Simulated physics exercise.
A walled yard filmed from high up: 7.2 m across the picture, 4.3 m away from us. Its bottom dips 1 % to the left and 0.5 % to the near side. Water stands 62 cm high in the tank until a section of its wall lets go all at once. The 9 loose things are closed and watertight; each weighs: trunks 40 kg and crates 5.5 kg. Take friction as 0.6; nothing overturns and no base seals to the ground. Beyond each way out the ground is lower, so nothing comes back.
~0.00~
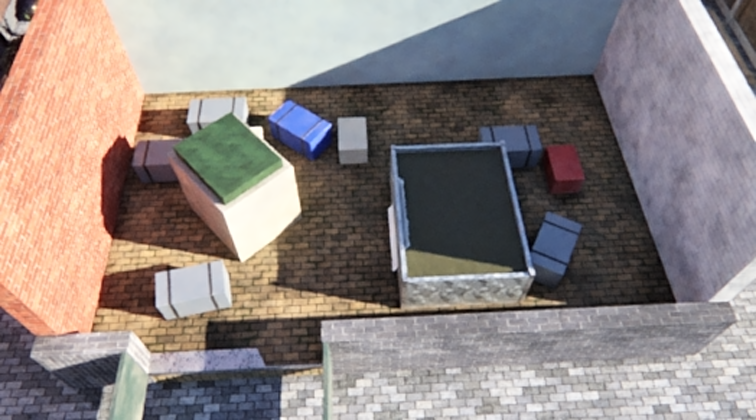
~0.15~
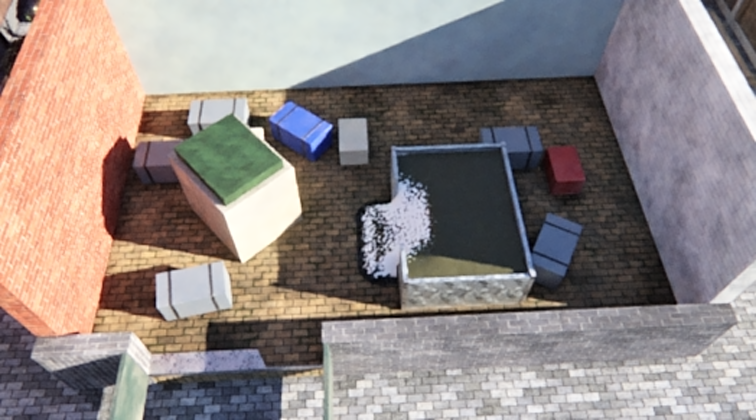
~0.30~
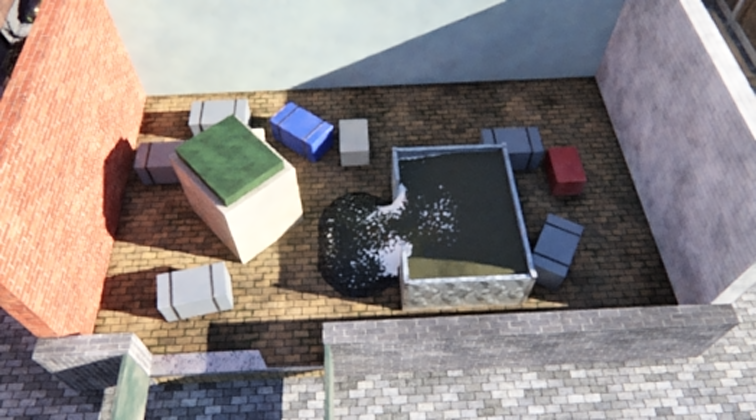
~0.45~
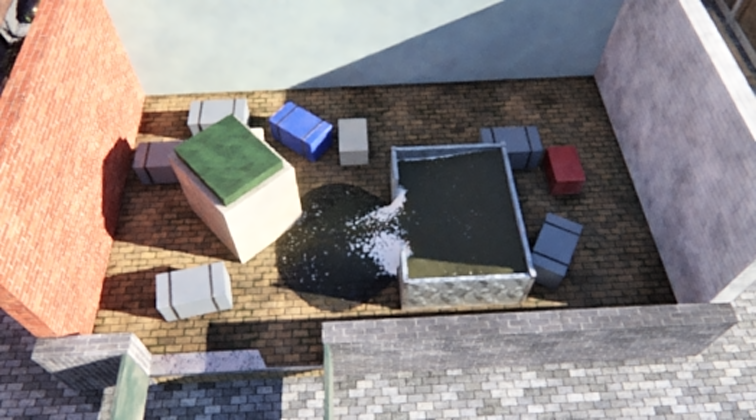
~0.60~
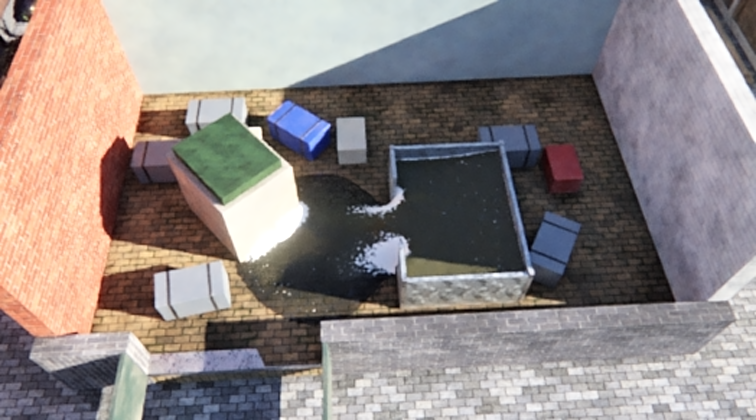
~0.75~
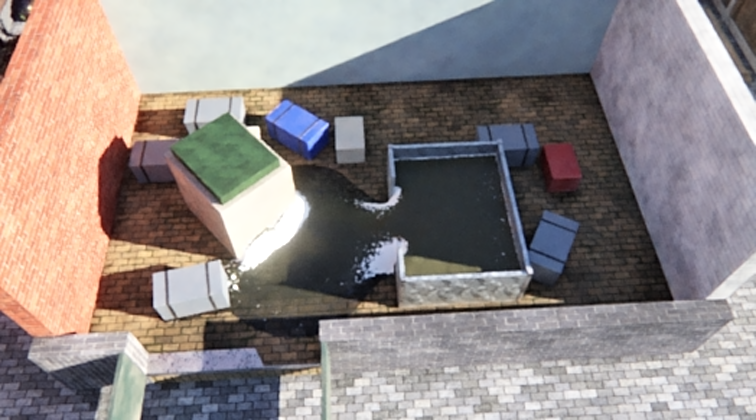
Dark water bursts through the left side of a raised, stone-walled tank in a brick-paved yard seen from high above, foaming white at the gap. Around the tank and a pale block with a green top sit blue, grey, white and brownish trunks and crates, with a red crate at right. The water spreads leftward across the paving, reaches the block's base and widens toward the near side, while the trunks and crates stay put and the view barely shifts.
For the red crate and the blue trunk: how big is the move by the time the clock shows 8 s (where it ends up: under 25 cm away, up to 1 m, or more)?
The red crate holds its place, the blue trunk stays put.
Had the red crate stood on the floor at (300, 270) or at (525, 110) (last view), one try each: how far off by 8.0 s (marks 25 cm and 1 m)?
In that order: It travels far; it barely shifts.
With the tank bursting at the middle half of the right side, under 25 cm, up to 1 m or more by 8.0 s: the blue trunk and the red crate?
In that case the blue trunk barely shifts, the red crate gets carried off.
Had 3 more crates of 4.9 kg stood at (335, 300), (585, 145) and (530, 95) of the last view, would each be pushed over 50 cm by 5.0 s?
In that order: Over, short of it, less.
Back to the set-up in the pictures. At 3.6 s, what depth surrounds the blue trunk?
About 6 cm.
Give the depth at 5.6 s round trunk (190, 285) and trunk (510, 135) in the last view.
Roughly 9 and 0 cm.
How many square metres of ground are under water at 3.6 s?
Roughly 17 m2.
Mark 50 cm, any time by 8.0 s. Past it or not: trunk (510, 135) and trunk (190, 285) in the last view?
In that order: Less, more.
After 1.6 s the red crate is near (563, 161), 0.0 m from its start, aground; the blue trunk is near (297, 121), 0.0 m from its start, aground; 0 of 9 are out; 0 afloat.
After 3.6 s the red crate is near (563, 161), 0.0 m from its start, aground; the blue trunk is near (299, 117), 0.1 m from its start, aground; 0 of 9 are out; 1 afloat.
After 5.6 s the red crate is near (563, 161), 0.0 m from its start, aground; the blue trunk is near (299, 117), 0.1 m from its start, aground; 0 of 9 are out; 1 afloat.
After 8.0 s the red crate is near (563, 161), 0.0 m from its start, aground; the blue trunk is near (299, 117), 0.1 m from its start, aground; 0 of 9 are out; 1 afloat.
